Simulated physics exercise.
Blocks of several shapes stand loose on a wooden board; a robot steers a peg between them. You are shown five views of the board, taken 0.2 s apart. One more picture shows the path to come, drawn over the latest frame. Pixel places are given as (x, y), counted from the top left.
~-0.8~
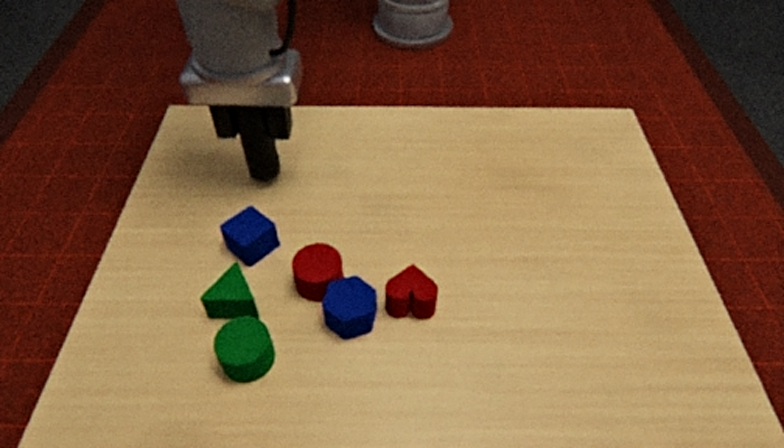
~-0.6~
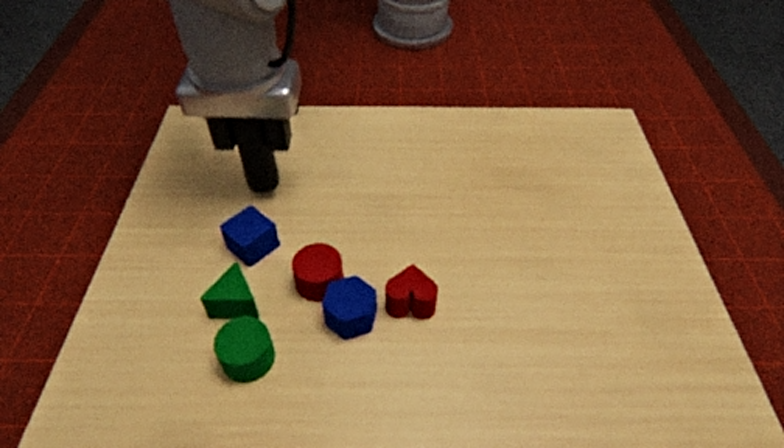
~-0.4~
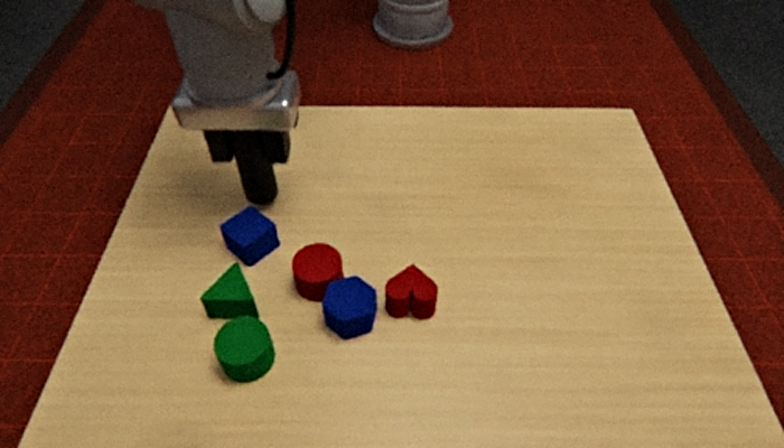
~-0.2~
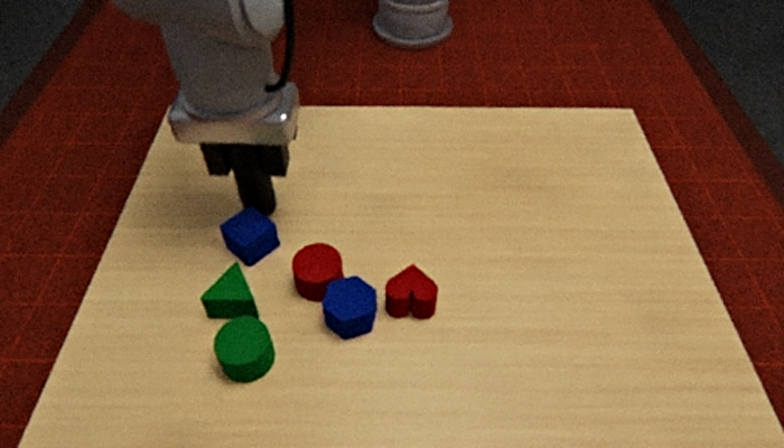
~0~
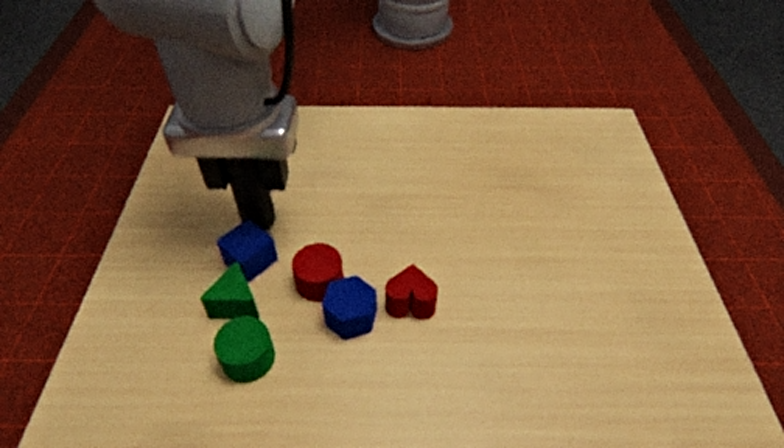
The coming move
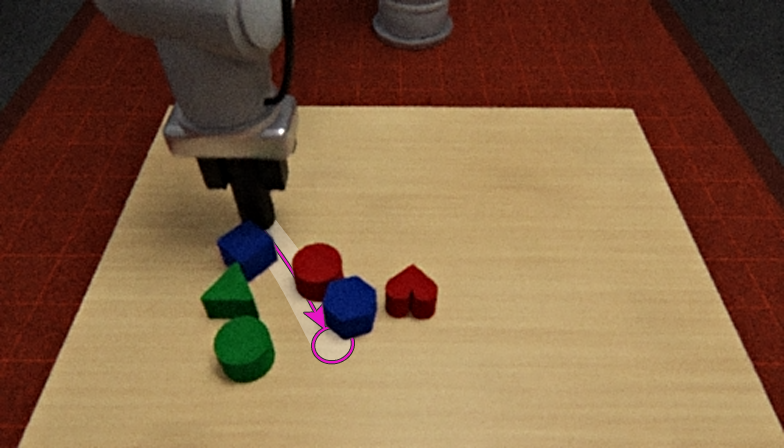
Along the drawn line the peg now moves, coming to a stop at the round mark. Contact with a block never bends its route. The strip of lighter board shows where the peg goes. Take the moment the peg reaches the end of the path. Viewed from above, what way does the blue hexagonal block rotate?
Seen from above, clockwise.
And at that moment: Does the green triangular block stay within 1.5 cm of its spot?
Short answer: No.
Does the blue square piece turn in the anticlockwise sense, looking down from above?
Going by the path, no.
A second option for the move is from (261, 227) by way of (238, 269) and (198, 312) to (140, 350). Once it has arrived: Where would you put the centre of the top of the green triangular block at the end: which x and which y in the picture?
At the end it should sit near (199, 372).
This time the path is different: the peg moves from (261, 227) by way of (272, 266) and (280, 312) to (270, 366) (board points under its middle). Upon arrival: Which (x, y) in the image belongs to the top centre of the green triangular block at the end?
When the path ends, it will be at (194, 312).
Path on the board, from (261, 227) via (297, 279), ending at (333, 344).
On the path given first. One third of the way, peg at (284, 255); green triangular block at (214, 302); blue square piece at (252, 274), turned 40° clockwise.
Two thirds of the way, peg at (308, 294); green triangular block at (209, 304); blue square piece at (256, 289), turned 90° clockwise; red circle at (350, 286); blue hexagonal block at (382, 320), turned 30° clockwise.
At the end, peg at (332, 338); green triangular block at (209, 304); blue square piece at (256, 289), turned 90° clockwise; red circle at (366, 295); blue hexagonal block at (404, 330), turned 65° clockwise.
